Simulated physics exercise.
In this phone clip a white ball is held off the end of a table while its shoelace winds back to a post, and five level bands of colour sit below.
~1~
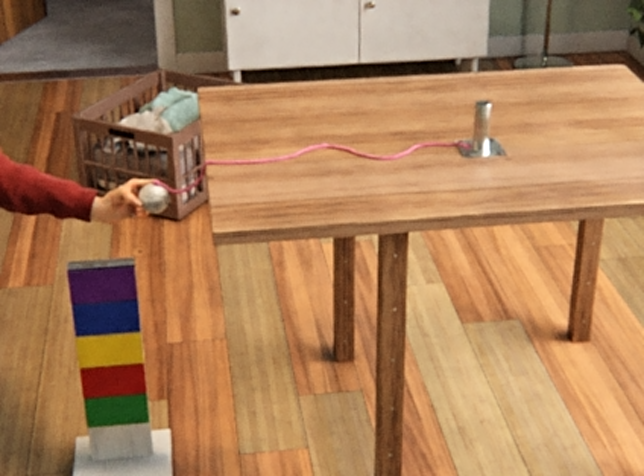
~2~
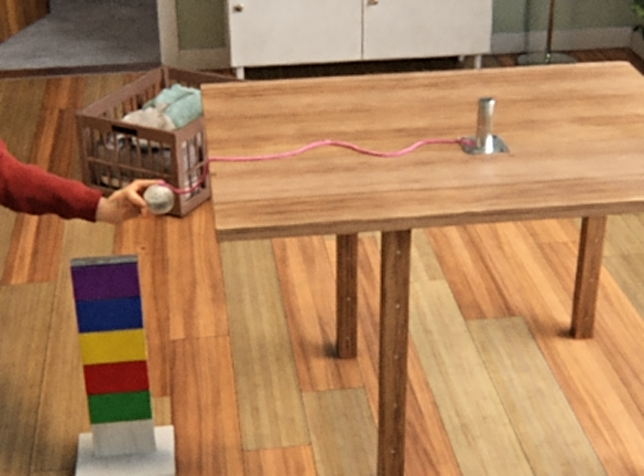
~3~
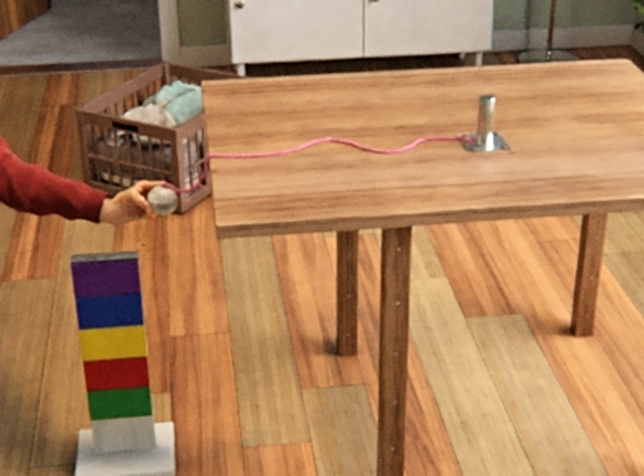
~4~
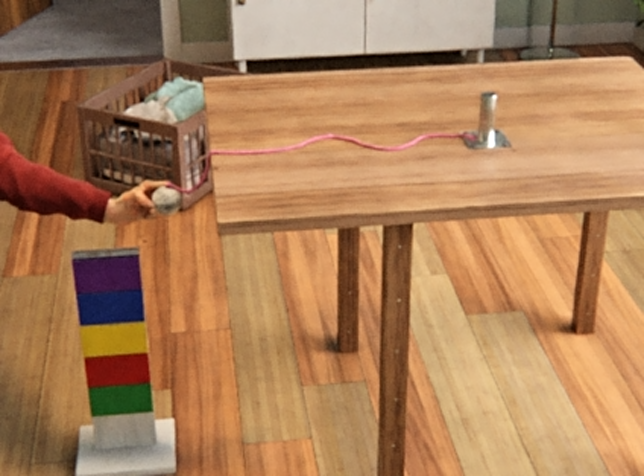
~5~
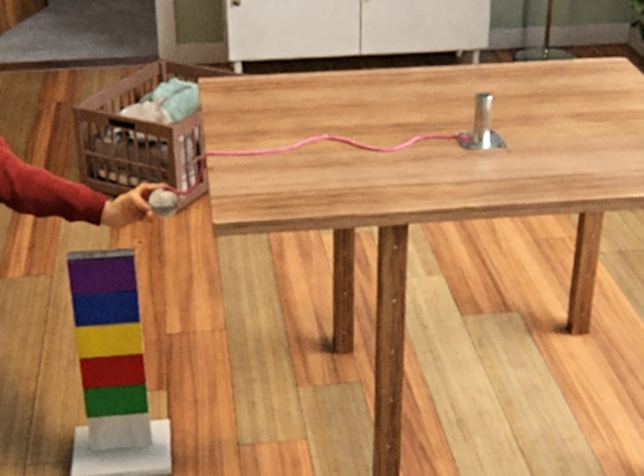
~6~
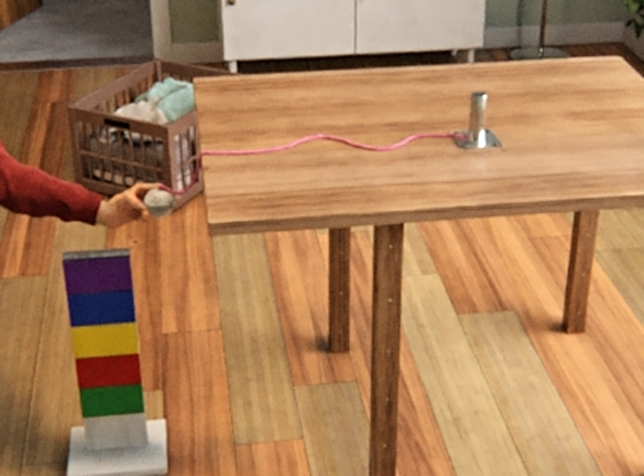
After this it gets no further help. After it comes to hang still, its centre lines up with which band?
It lines up with purple.
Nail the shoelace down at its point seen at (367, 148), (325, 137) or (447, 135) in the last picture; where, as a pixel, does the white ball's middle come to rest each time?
First try near (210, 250), second near (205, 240), third near (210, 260).
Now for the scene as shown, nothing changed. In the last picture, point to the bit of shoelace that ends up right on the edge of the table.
(235, 153), give or take.
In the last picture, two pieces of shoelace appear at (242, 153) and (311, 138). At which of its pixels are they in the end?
About (203, 153), and the other about (283, 147).
A little later, ball near (221, 260); level with purple.
Next, ball near (194, 264); level with purple.
When it is over, ball near (209, 265); level with purple. Its middle rests at the purple band.
